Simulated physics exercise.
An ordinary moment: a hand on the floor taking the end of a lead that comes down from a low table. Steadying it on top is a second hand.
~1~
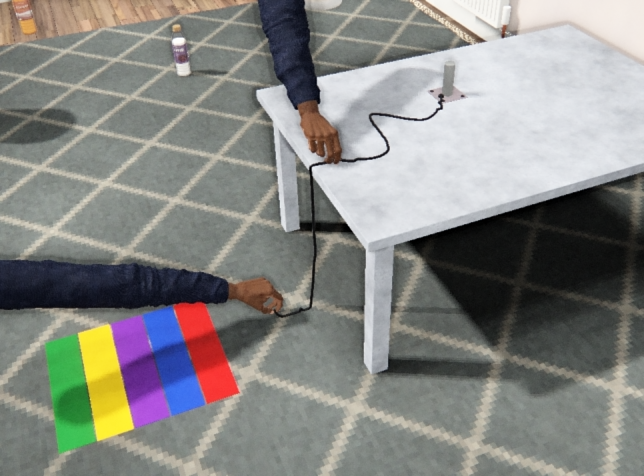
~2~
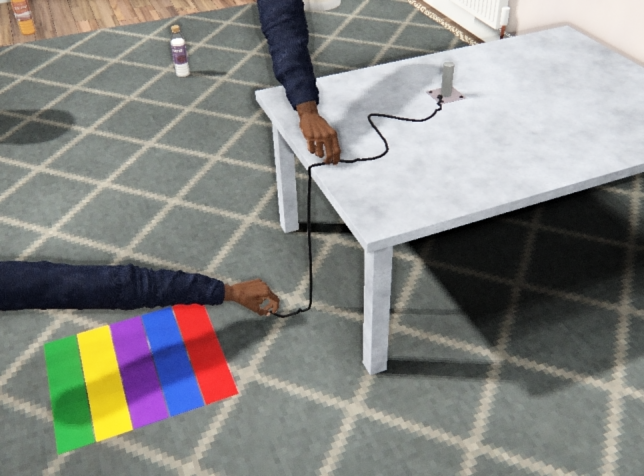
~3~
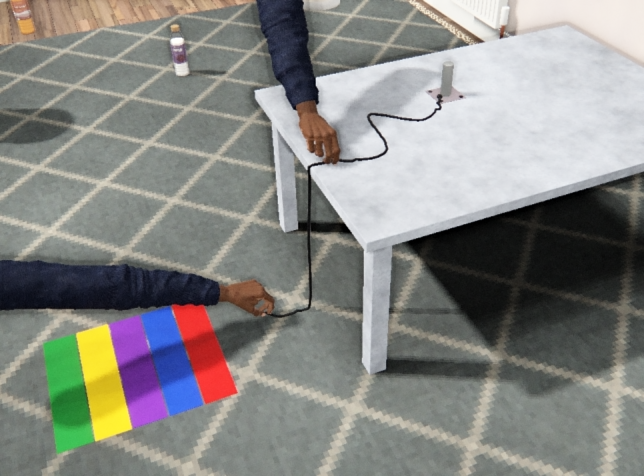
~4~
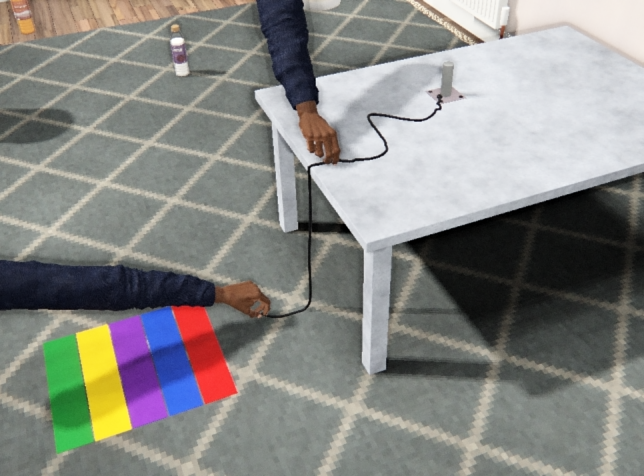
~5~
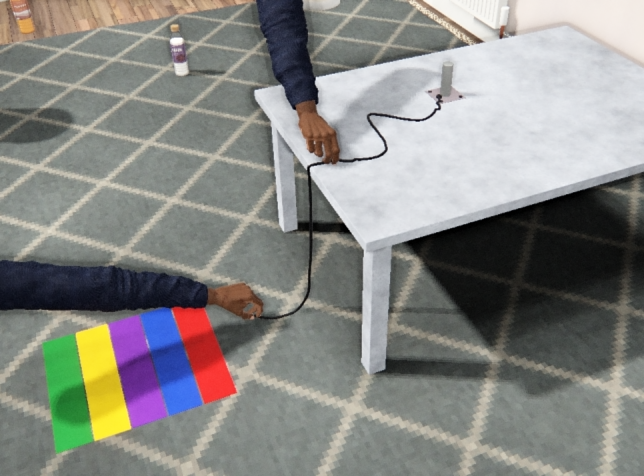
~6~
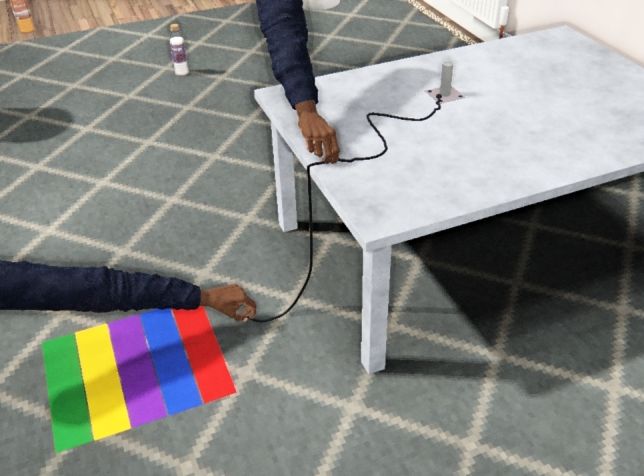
At first, one hand rests on a black cord at the edge of a low white table while another, near the floor above a striped colored sheet, grips its hanging end. The lower hand then draws the end slightly leftward, and the cord's lower bend opens into a smoother curve while the upper hand stays still.
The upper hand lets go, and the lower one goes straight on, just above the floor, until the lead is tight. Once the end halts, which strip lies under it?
The green strip lies under it.
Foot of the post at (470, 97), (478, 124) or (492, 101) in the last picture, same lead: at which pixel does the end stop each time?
Roughly (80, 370), (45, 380) and (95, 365).
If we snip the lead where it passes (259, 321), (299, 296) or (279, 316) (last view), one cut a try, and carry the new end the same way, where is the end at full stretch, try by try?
The pixels are (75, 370), (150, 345) and (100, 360), in the order of the tries.
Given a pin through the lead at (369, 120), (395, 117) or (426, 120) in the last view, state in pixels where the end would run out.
Estimated pixels in sequence: (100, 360), (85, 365) and (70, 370).
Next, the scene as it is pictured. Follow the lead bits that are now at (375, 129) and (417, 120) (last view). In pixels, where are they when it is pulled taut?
End: (330, 143) and then (392, 116).
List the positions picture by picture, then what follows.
The first frame shows end (274, 310); red (217, 379); blue (182, 390); purple (148, 402); yellow (111, 414); green (75, 426).
The second frame shows end (271, 312); lead through (436, 112) (371, 115) (385, 153) (310, 172) (309, 237) (311, 296).
The third frame shows end (266, 312).
The fourth frame shows end (262, 314); lead through (435, 112) (371, 115) (385, 153) (310, 172) (310, 237) (310, 296).
The fifth frame shows end (255, 315).
The sixth frame shows end (248, 317); lead through (435, 112) (370, 114) (384, 152) (309, 171) (311, 235) (299, 296).
Soon after, end near (124, 355); over purple.
Then, end near (79, 369); over green.
At full stretch, end near (53, 377); over green. The end stops over the green strip.
